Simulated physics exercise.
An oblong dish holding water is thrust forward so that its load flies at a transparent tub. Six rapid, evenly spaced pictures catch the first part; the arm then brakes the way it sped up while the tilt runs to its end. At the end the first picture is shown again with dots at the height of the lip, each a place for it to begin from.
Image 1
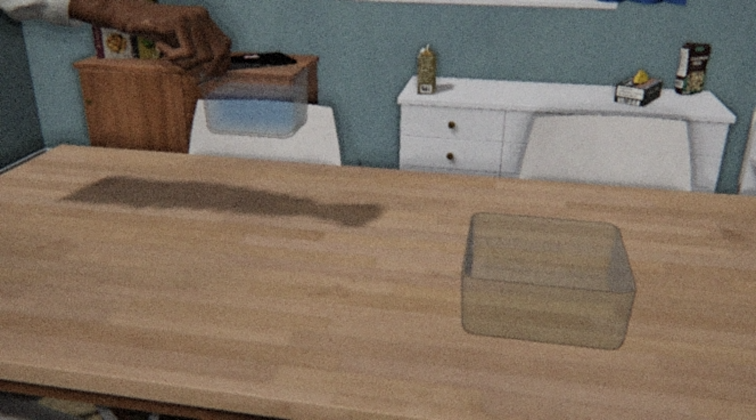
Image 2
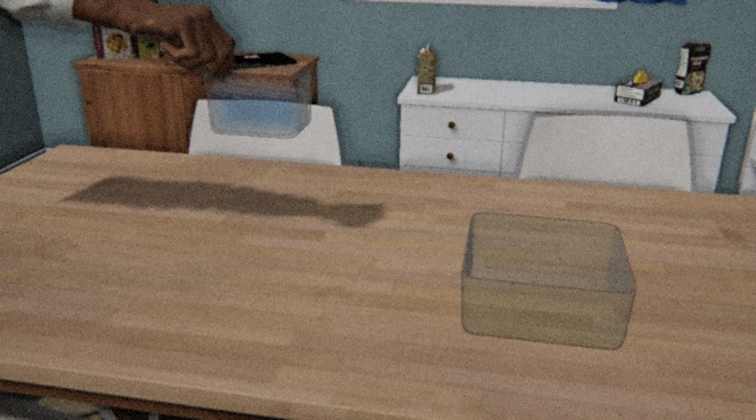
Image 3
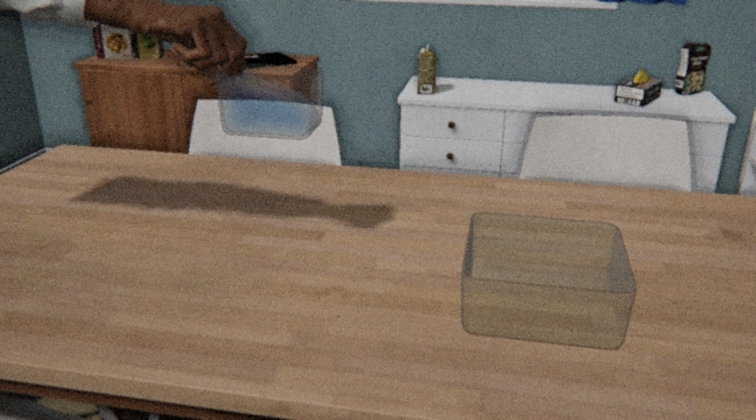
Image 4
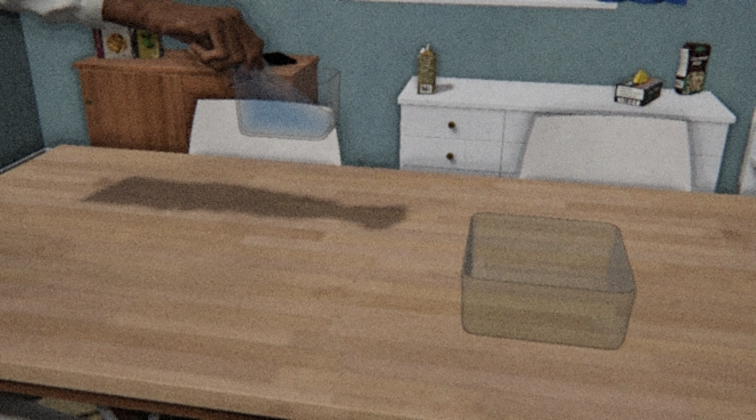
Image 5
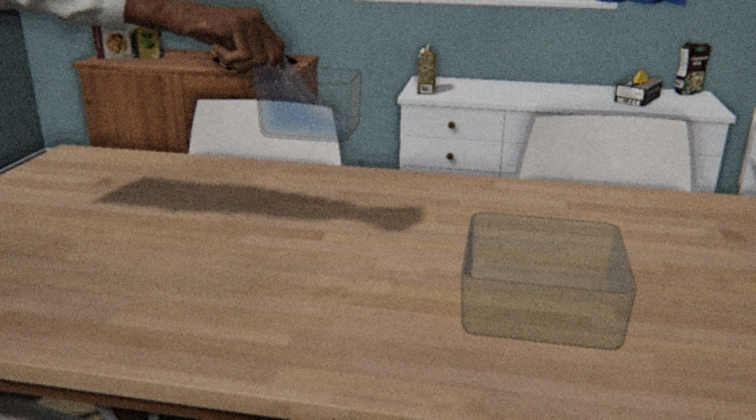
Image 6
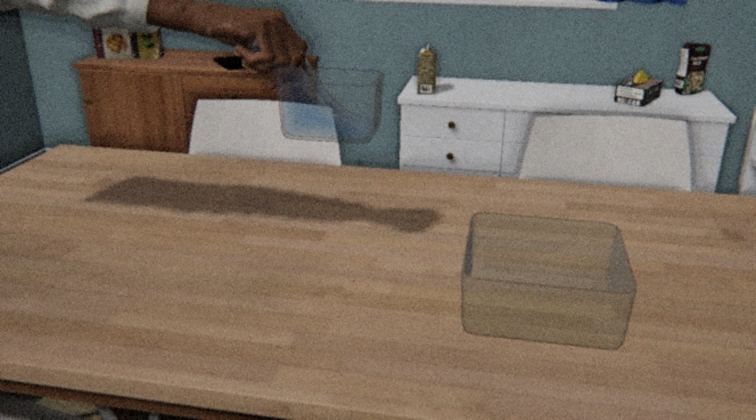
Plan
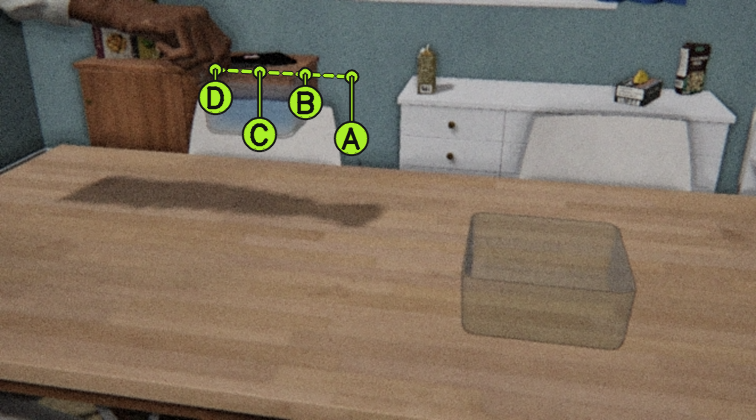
A hand moves a clear dish of bluish water rightward above a wooden table.
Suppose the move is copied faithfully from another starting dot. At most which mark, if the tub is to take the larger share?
The limit is A.
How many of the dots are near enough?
One of the four.
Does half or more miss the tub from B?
Yes.
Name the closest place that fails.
Place B.
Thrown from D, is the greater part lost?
Yes, that goes wrong.
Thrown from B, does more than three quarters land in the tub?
No, it does not.
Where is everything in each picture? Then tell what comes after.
Upright, lip at (299, 74); tub from (461, 328) to (623, 347); nothing has left yet.
Upright, lip at (303, 74); nothing has left yet.
Upright, lip at (315, 75); water is over the rim, down to (231, 70).
Upright, lip at (332, 75); water is over the rim, down to (245, 71).
Upright, lip at (354, 77); water is over the rim, down to (268, 72).
Upright, lip at (377, 78); water is over the rim, down to (301, 74).
On the marked copy, A at (351, 76); B at (305, 74); C at (259, 72); D at (215, 69).
If A is chosen, about 77 % lands in the tub, 14 % falls short and 9 % goes beside or beyond.
If B is chosen, about 29 % lands in the tub, 63 % falls short and 8 % goes beside or beyond.
If C is chosen, about 0 % lands in the tub, 100 % falls short.
If D is chosen, about 0 % lands in the tub, 100 % falls short.
